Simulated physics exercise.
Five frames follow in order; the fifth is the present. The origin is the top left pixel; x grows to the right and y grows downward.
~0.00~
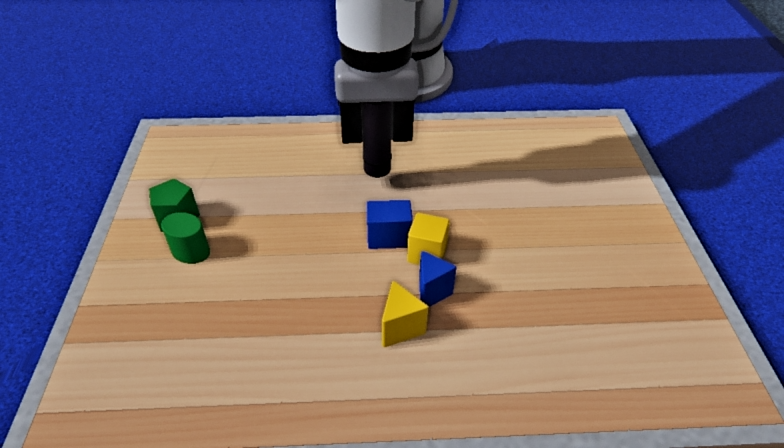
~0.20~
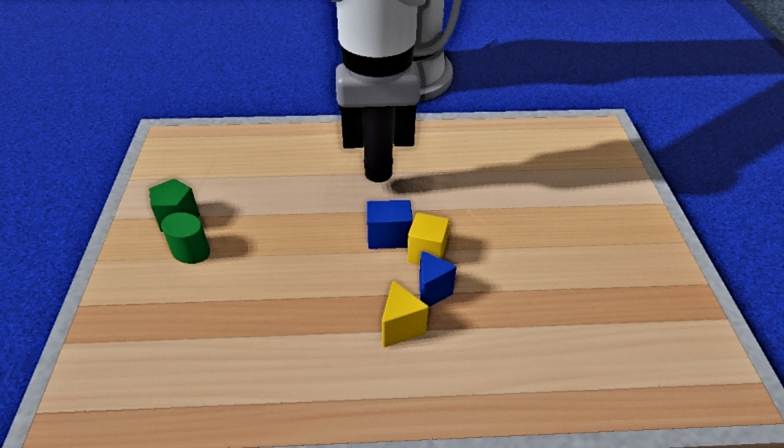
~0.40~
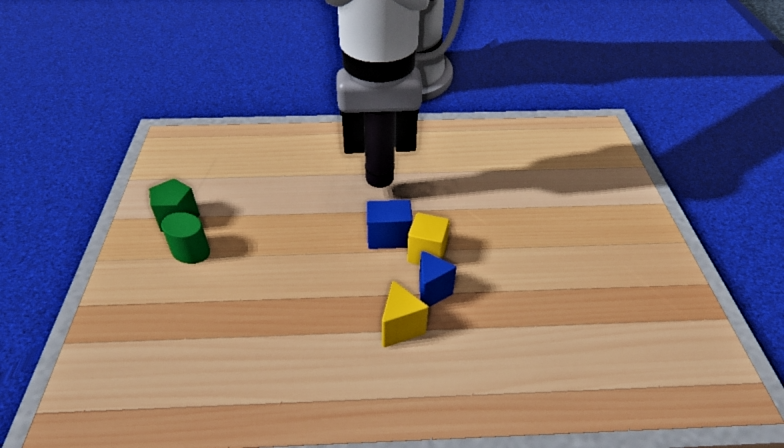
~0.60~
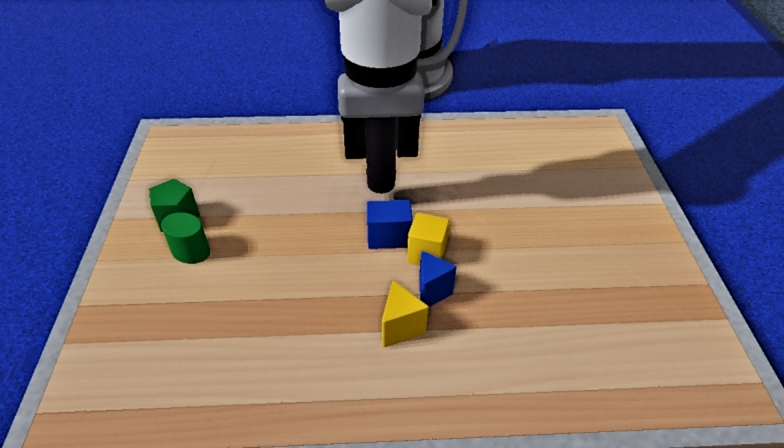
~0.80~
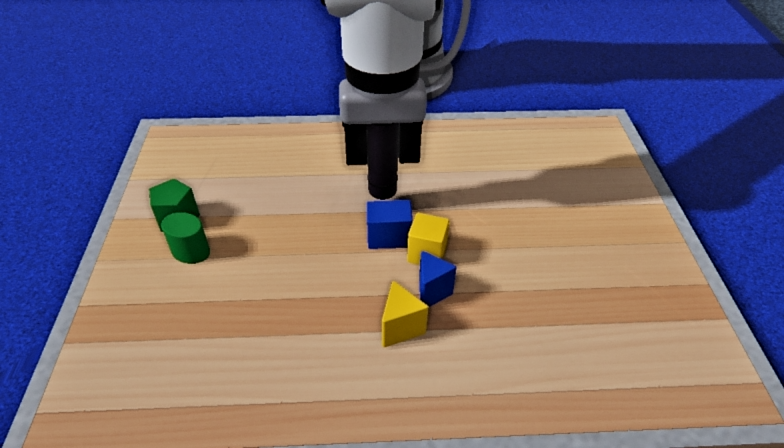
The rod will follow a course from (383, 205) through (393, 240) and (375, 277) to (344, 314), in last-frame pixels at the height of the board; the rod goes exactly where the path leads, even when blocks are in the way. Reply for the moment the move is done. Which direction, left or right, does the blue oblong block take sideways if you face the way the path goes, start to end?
The answer is left.
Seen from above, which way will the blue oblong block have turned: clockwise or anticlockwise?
Watching from overhead, you'd notice the blue oblong block rotating counter-clockwise.
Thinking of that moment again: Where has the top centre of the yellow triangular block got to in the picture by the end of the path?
The point I'd pick in the picture is (409, 323).
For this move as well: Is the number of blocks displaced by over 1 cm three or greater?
Final answer: No.
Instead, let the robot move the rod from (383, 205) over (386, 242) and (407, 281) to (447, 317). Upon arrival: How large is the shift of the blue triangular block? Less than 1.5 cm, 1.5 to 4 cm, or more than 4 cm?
The displacement of the blue triangular block is above 4 cm.
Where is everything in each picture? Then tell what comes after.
The first picture shows rod's lower end at (377, 170); blue oblong block at (389, 210); yellow triangular block at (401, 302); yellow four-sided block at (429, 226); blue triangular block at (434, 266).
The second picture shows rod at (379, 175); blocks still.
The third picture shows rod at (380, 180); blocks still.
The fourth picture shows rod at (381, 185); blocks still.
The fifth picture shows rod at (383, 191); blue oblong block at (389, 210); yellow triangular block at (401, 302); yellow four-sided block at (429, 226); blue triangular block at (434, 266).
The first path, step by step. One third of the way, rod at (393, 226); blue oblong block at (390, 236); yellow four-sided block at (432, 229), turned 15° anticlockwise.
Two thirds of the way, rod at (375, 263); blue oblong block at (380, 277), turned 25° anticlockwise; yellow triangular block at (404, 309); yellow four-sided block at (432, 229), turned 15° anticlockwise.
At the end, rod at (343, 300); blue oblong block at (375, 298), turned 55° anticlockwise; yellow triangular block at (409, 323), turned 10° anticlockwise; yellow four-sided block at (432, 229), turned 15° anticlockwise; blue triangular block still.
